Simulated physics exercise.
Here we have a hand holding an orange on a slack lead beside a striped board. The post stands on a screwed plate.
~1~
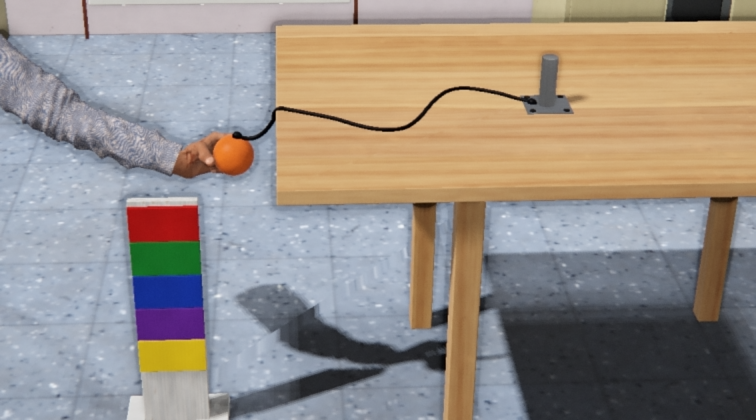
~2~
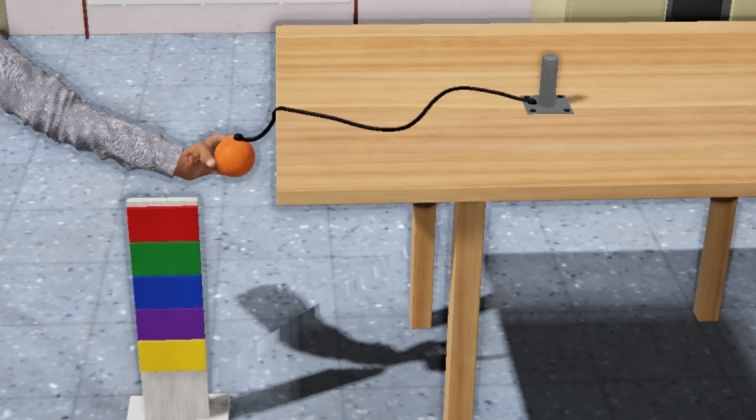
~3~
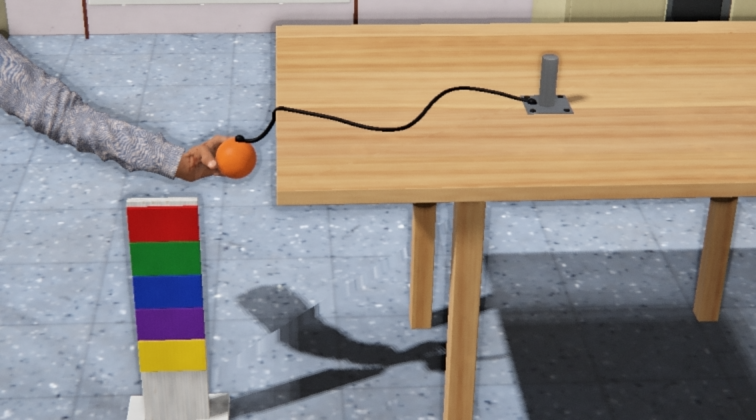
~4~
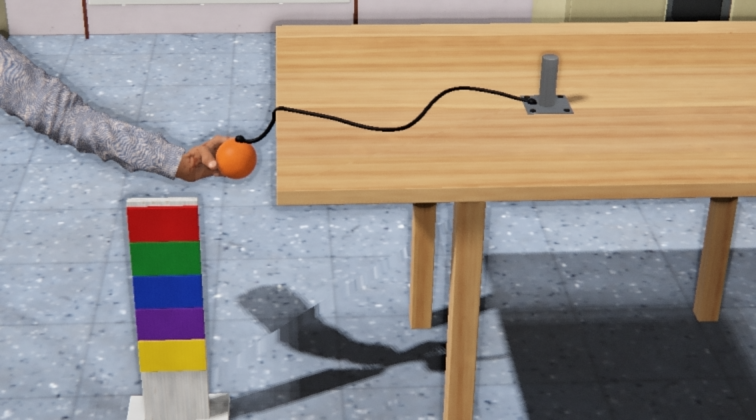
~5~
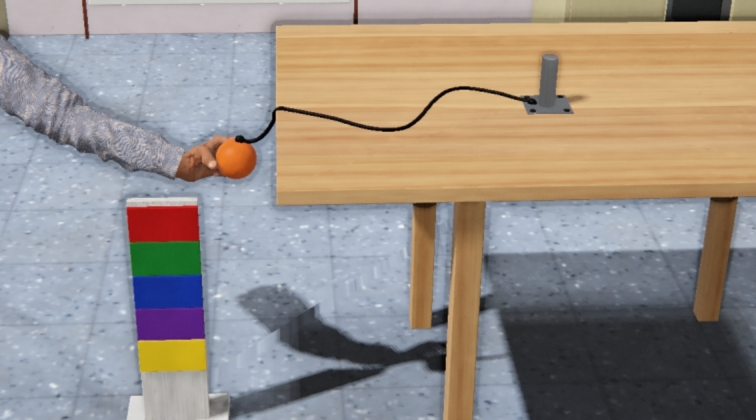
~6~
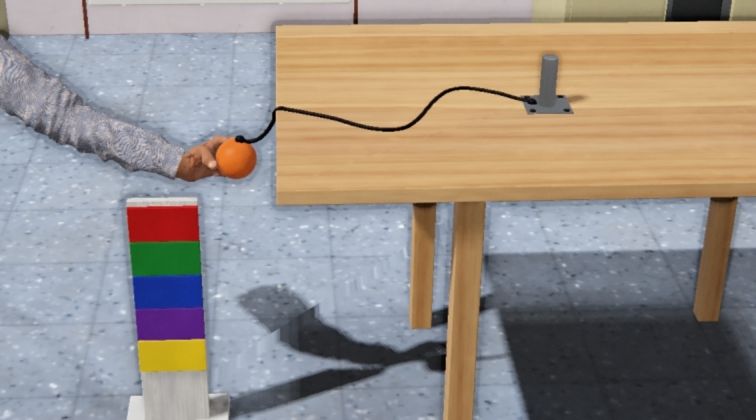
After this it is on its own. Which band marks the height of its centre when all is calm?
The lead holds its middle at green.
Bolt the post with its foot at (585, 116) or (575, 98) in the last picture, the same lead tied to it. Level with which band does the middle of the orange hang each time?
Try by try: Red; red.
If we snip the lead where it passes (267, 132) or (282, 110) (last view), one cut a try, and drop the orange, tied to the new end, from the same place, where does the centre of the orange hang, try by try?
Try by try, around (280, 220) and (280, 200).
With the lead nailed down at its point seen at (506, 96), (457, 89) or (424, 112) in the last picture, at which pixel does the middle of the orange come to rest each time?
About (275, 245), (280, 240) and (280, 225).
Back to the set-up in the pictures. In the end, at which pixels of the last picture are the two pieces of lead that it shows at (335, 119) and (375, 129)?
About (276, 127), and the other about (304, 107).
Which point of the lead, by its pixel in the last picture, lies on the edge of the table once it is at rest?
At (346, 122), roughly.
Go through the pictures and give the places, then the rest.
Orange (234, 155); red (163, 226); green (166, 259); blue (168, 293); purple (170, 325); yellow (172, 357), in the first frame.
Orange (235, 157); lead through (503, 95) (442, 94) (417, 120) (357, 125) (293, 111), in the second frame.
Orange (236, 159), in the third frame.
Orange (236, 159); lead through (503, 95) (442, 94) (417, 120) (357, 125) (293, 111), in the fourth frame.
Orange (236, 159), in the fifth frame.
Orange (236, 159); lead through (503, 95) (442, 94) (417, 120) (357, 125) (293, 111), in the sixth frame.
Soon after, orange near (254, 246); level with green.
After that, orange near (298, 252); level with green.
In the end, orange near (277, 253); level with green. At green.
